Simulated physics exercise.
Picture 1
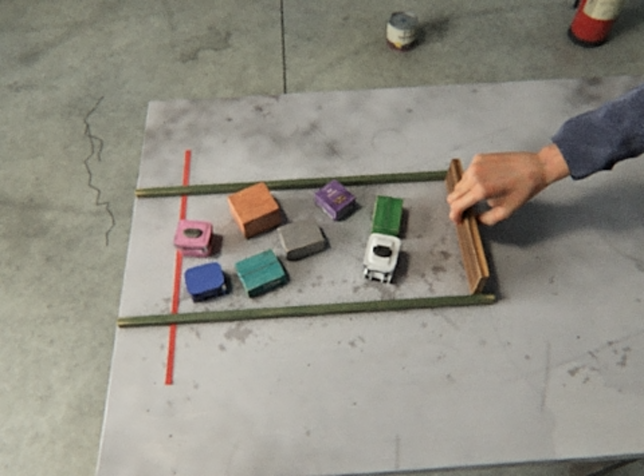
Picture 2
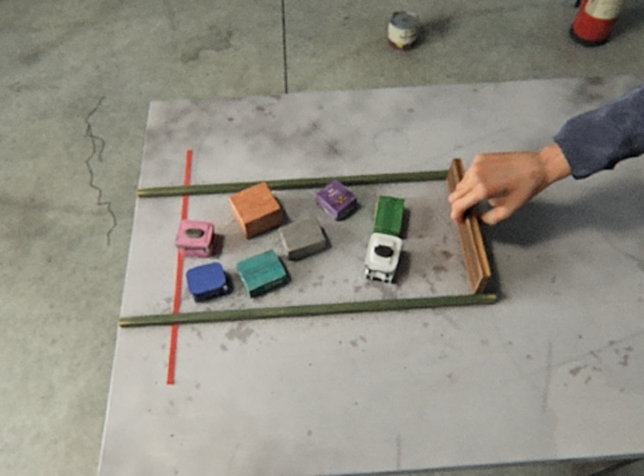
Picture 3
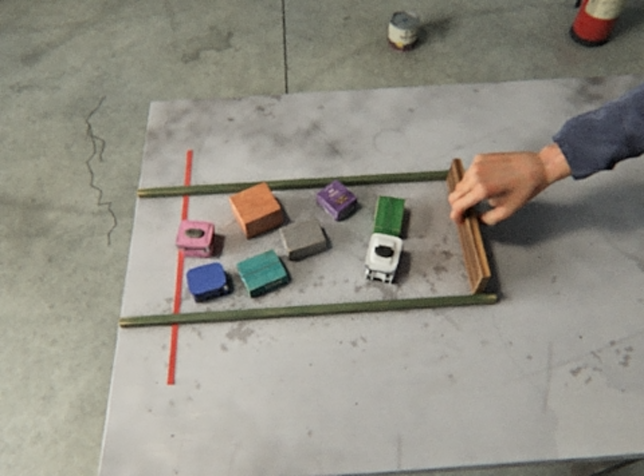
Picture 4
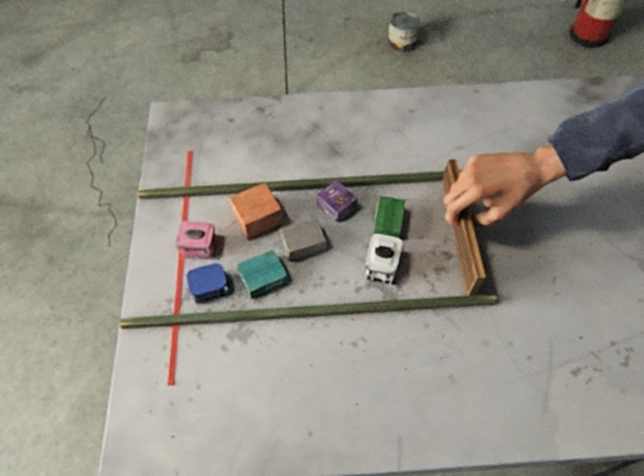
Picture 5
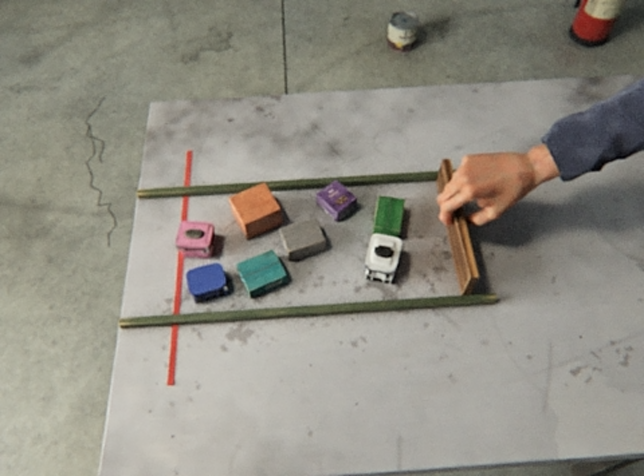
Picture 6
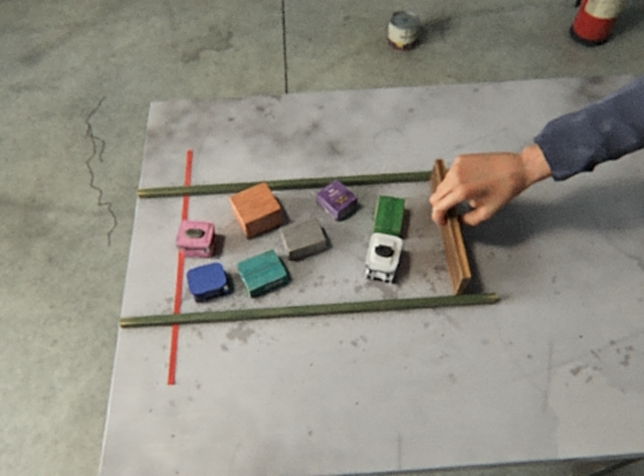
The video shows a hand holding a wooden board beside small coloured blocks and toy vehicles between two green rods on a grey table, then sliding the board slightly left while the objects stay essentially still near a red line.
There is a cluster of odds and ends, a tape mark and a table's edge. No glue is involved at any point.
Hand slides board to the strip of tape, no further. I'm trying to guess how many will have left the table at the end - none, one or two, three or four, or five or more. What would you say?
I would say one or two.
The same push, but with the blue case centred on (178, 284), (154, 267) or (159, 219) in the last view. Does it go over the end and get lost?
Well, the blue case does not stay; it does not stay; it does not stay.
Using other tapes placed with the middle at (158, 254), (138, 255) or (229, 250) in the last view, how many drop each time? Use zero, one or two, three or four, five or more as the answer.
5 or more; 5 or more; zero.
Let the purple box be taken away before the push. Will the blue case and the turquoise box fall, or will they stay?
Looking at the two, the blue case ends up below and the turquoise box stays up top.
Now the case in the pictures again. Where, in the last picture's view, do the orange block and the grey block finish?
The orange block ends up near (134, 214), and the grey block near (132, 251).
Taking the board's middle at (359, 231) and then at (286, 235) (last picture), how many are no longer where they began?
Tally: 3; 7.
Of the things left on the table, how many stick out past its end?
3, I think.
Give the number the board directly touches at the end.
So the total is 3.
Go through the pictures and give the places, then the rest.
The first frame shows pink case (195, 239); blue case (206, 282); orange block (255, 210); board (465, 224); tape (179, 252).
The second frame shows blue case (207, 282); turquoise box (262, 273).
The third frame shows orange block (256, 210); green box (389, 217).
The fourth frame shows pink case (197, 240); purple box (337, 201).
The fifth frame shows blue case (208, 283); grey block (303, 239).
The sixth frame shows pink case (197, 239); blue case (208, 282); orange block (256, 210); board (448, 225); tape (181, 253).
Early on, none off yet; pink case at rest near (197, 239); blue case at rest near (208, 282); orange block at rest near (256, 210).
A while later, none off yet; pink case travelled a little near (179, 242); blue case travelled about its own width near (179, 291); orange block travelled about its own width near (214, 208).
Finally, the number that fall off is one or two; lost, blue case and pink case.
